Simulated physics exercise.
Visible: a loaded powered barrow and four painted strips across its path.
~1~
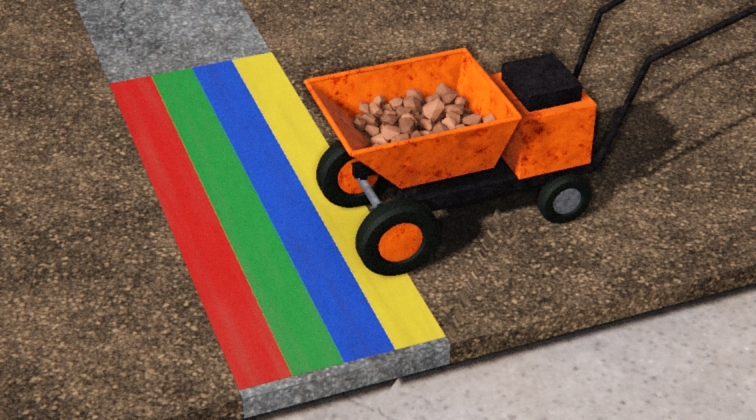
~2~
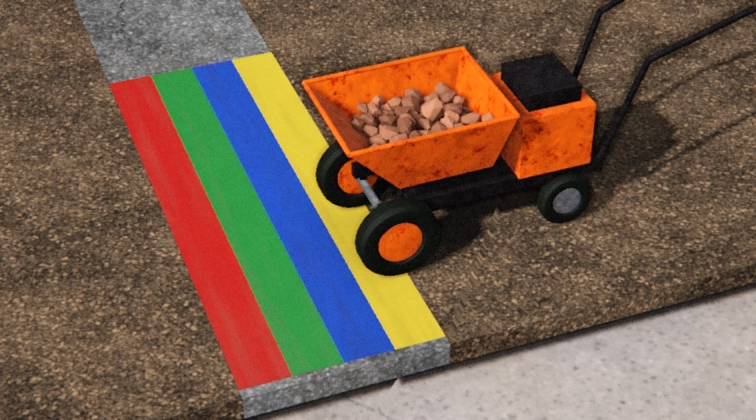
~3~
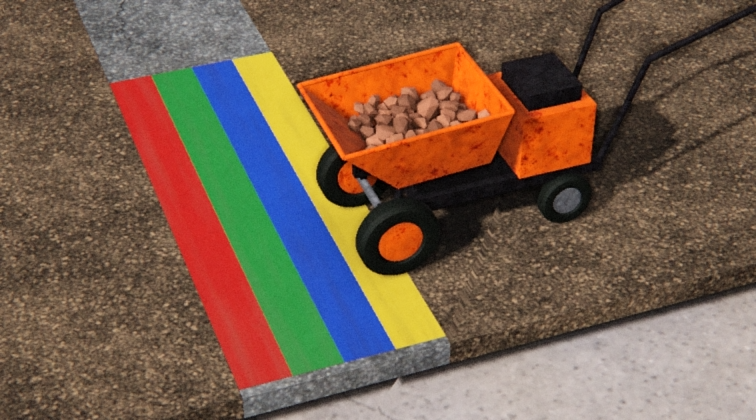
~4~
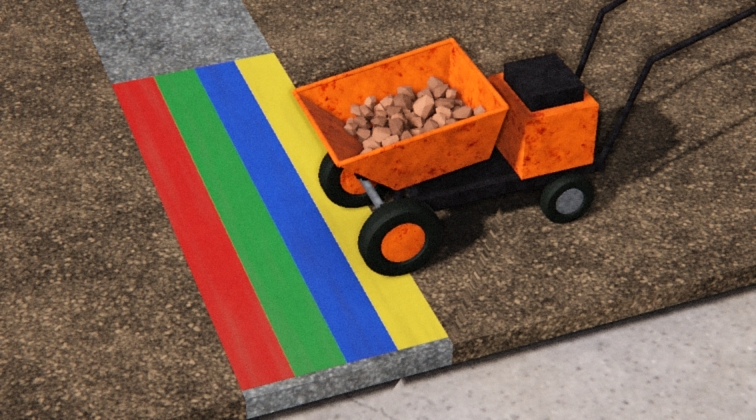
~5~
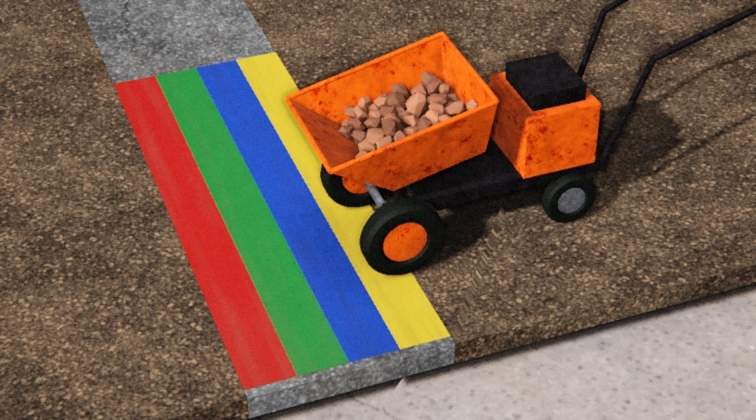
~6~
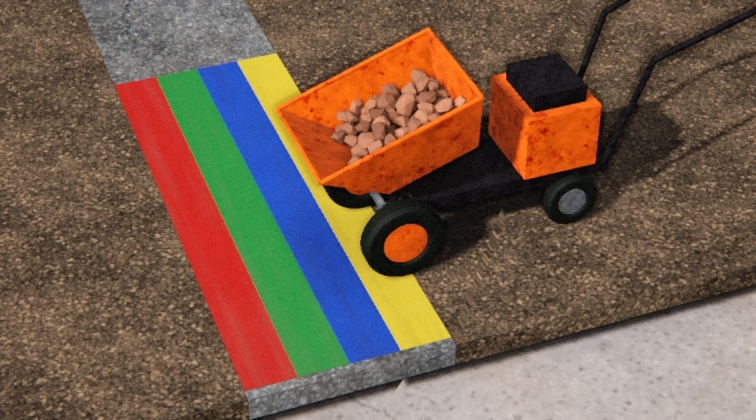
At first, an orange powered barrow loaded with lumps of rubble stands with its skip level beside painted strips of red, green, blue and yellow. The skip then tilts gradually forward to the left, its lip lowering over the yellow strip, until it is clearly tipped with the rubble still inside.
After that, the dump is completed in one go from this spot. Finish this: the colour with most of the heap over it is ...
... Red.
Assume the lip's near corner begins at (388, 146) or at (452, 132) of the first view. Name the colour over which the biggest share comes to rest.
Try one: The strip in green; try two: That blue strip.
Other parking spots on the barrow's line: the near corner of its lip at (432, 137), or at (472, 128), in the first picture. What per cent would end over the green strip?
The first spot yields roughly 30 percent, the second roughly 10 percent.
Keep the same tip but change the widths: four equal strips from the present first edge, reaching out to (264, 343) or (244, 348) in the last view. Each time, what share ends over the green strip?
Shares in order: Close to 0 %; close to 0 %.
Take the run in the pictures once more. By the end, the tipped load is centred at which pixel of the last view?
Somewhere around (217, 268) in the final view.
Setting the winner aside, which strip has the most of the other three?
The next spot goes to the green one.
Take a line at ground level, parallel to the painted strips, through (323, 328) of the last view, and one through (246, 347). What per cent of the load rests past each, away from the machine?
80 % and 30 %, in that order.
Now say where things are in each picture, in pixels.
The first frame shows lip of the skip at (352, 154), level; top of the load at (427, 125), lumps of rubble; yellow strip at (397, 302); blue strip at (348, 314); green strip at (298, 327); red strip at (246, 340).
The second frame shows lip of the skip at (350, 155), level; top of the load at (425, 124).
The third frame shows lip of the skip at (345, 158), tipped barely; top of the load at (421, 123).
The fourth frame shows lip of the skip at (339, 165), tipped a little; top of the load at (445, 114).
The fifth frame shows lip of the skip at (331, 172), tipped a little; top of the load at (437, 100).
The sixth frame shows lip of the skip at (321, 183), tipped clearly; top of the load at (427, 98); yellow strip at (402, 303); blue strip at (353, 315); green strip at (303, 328); red strip at (252, 341).
Soon after the last picture, skip tipped steeply; all in the skip.
A little later, skip tipped right over; nearly all in the skip; a stray few over the green strip; a stray few over the red strip.
Later still, skip tipped right over; about a third in the skip; a small part over the green strip; about a third over the red strip; about a quarter off the paint.
At rest, skip tipped right over; about a quarter in the skip; none over the yellow strip; none over the blue strip; about a quarter over the green strip; about a third over the red strip; about a quarter off the paint.
